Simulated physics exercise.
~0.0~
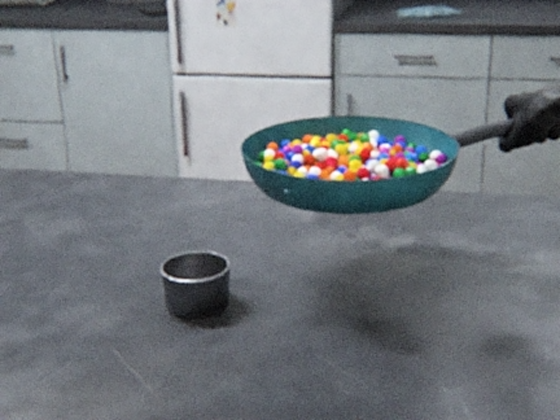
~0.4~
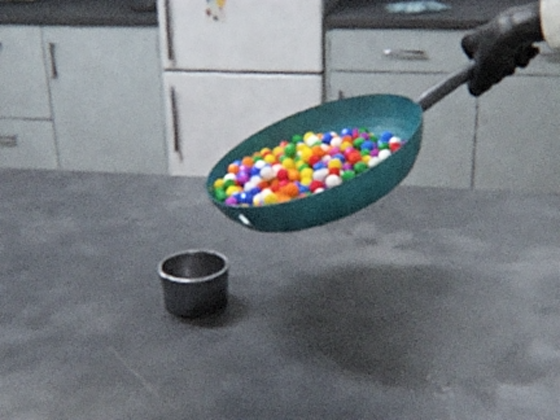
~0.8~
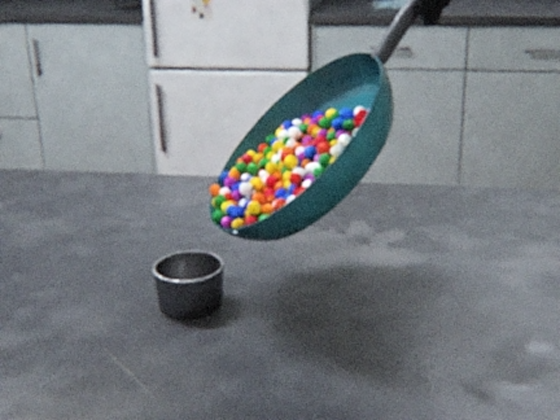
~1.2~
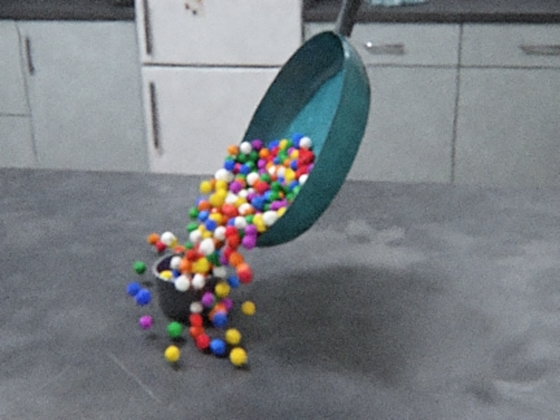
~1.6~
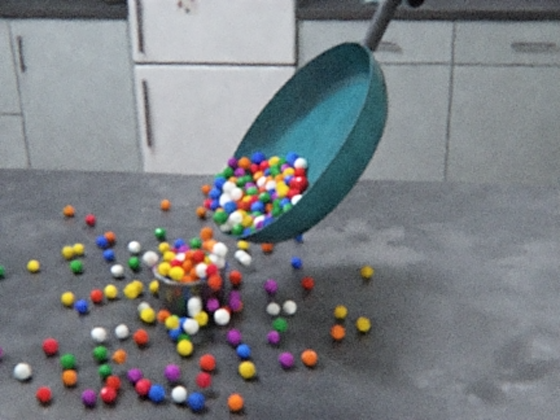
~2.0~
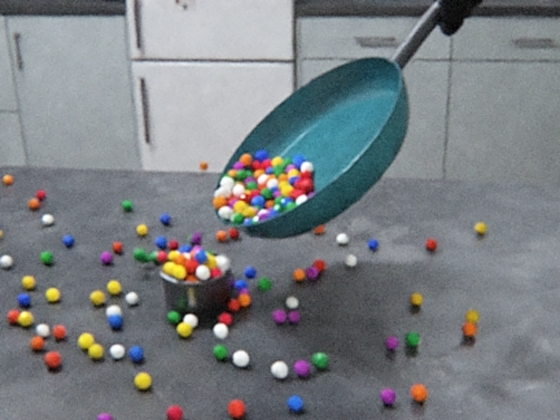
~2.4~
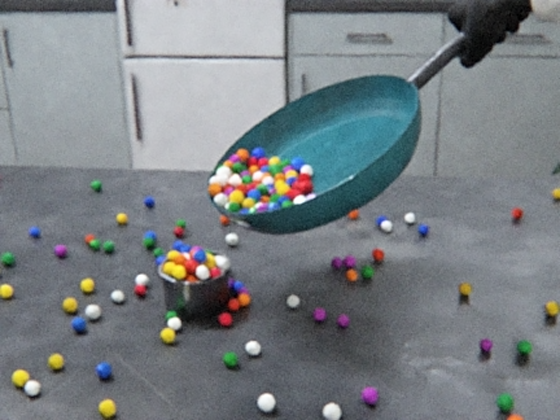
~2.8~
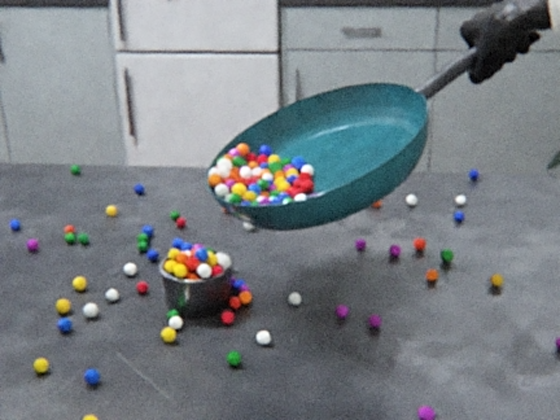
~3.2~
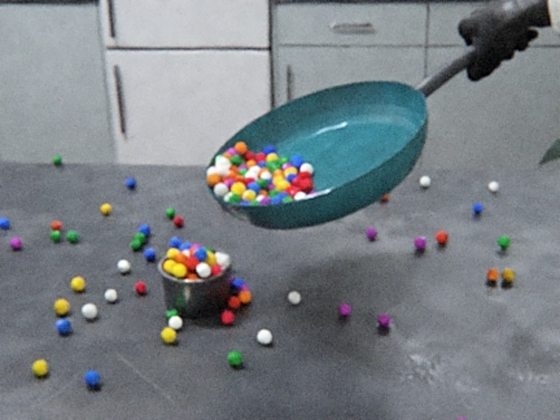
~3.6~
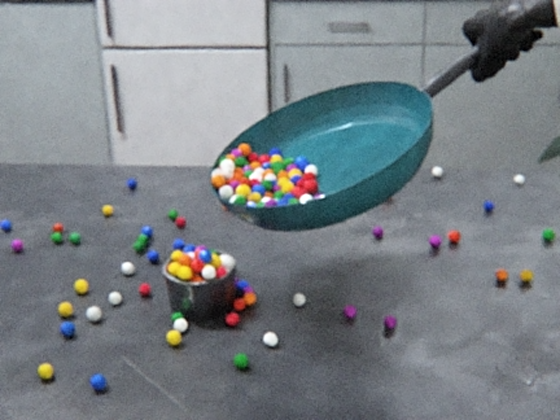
A teal pan full of multicoloured balls, held by a dark-gloved hand, tips steeply leftward over a small metal cup, filling it and scattering many balls across the grey table, then tilts partly back and is held there, still containing a good share of them.
